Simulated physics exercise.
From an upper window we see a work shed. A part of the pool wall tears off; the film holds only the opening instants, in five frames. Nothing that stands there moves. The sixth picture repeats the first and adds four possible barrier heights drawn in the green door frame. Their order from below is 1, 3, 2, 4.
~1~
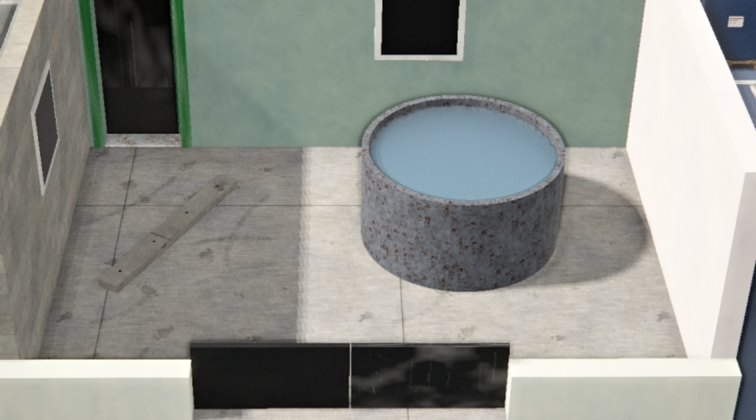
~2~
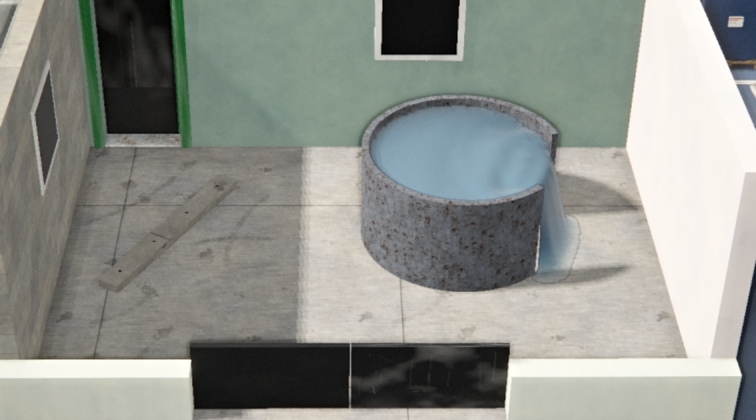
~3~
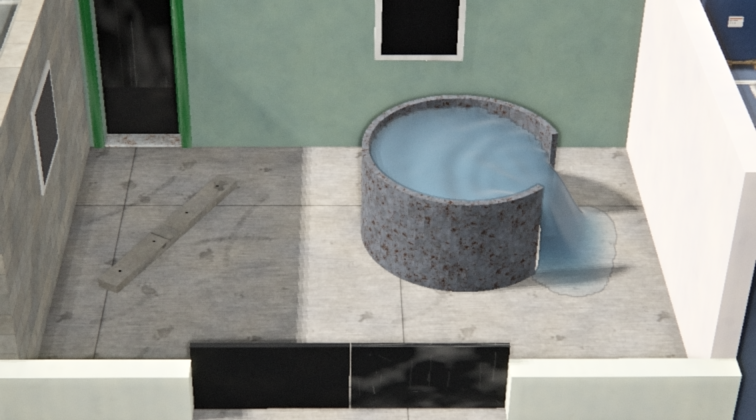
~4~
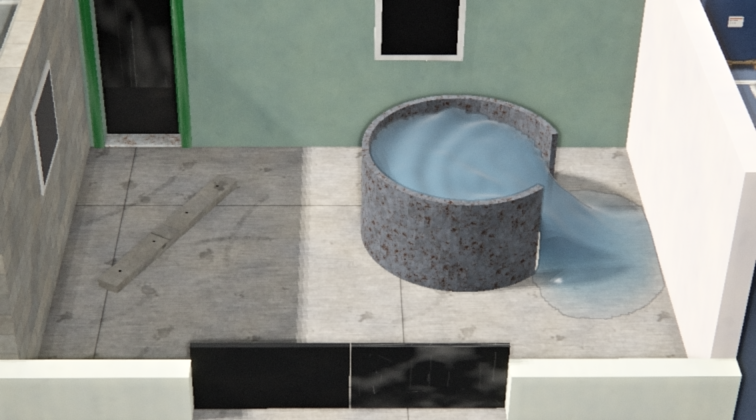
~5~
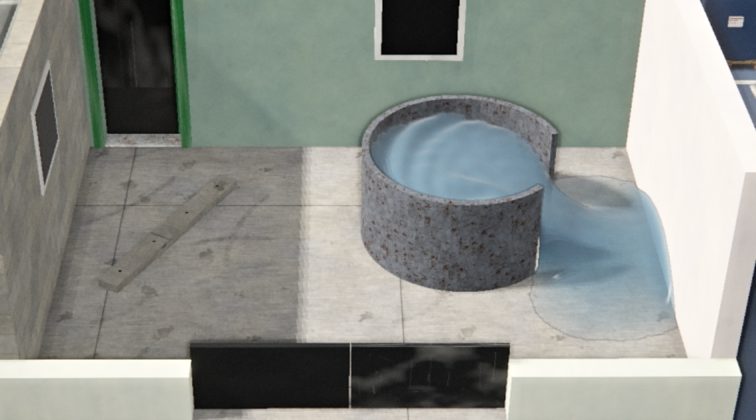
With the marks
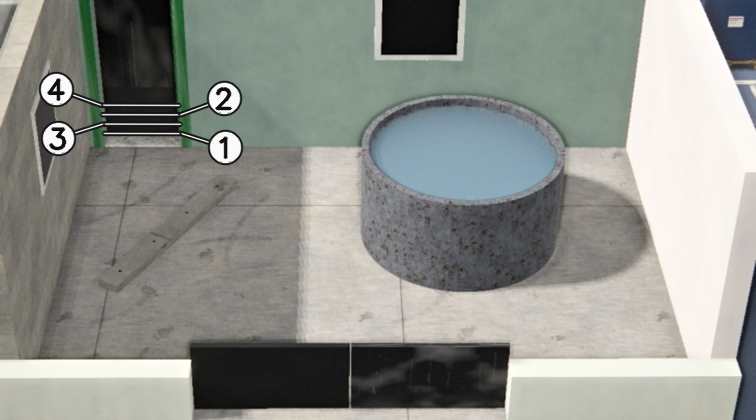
In a walled concrete yard seen from above, a round, speckled stone pool stands full of still blue water, with a plank lying to the left. The right side of the pool opens and water pours through the gap, rippling the surface behind it. The puddle spreads across the floor to the right-hand white wall.
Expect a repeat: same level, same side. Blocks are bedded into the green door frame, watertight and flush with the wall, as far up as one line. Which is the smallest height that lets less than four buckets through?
Mark 1 just does it.
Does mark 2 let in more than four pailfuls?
No, not at all.
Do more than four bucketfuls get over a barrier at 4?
No, not at all.
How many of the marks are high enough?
All four.
On the marked copy, 1 at (142, 133); 2 at (141, 114); 3 at (141, 124); 4 at (140, 105); from the bottom up 1, 3, 2, 4.
With 1, a splash gets over, under a bucket.
With 2, nothing gets over.
With 3, nothing gets over.
With 4, nothing gets over.
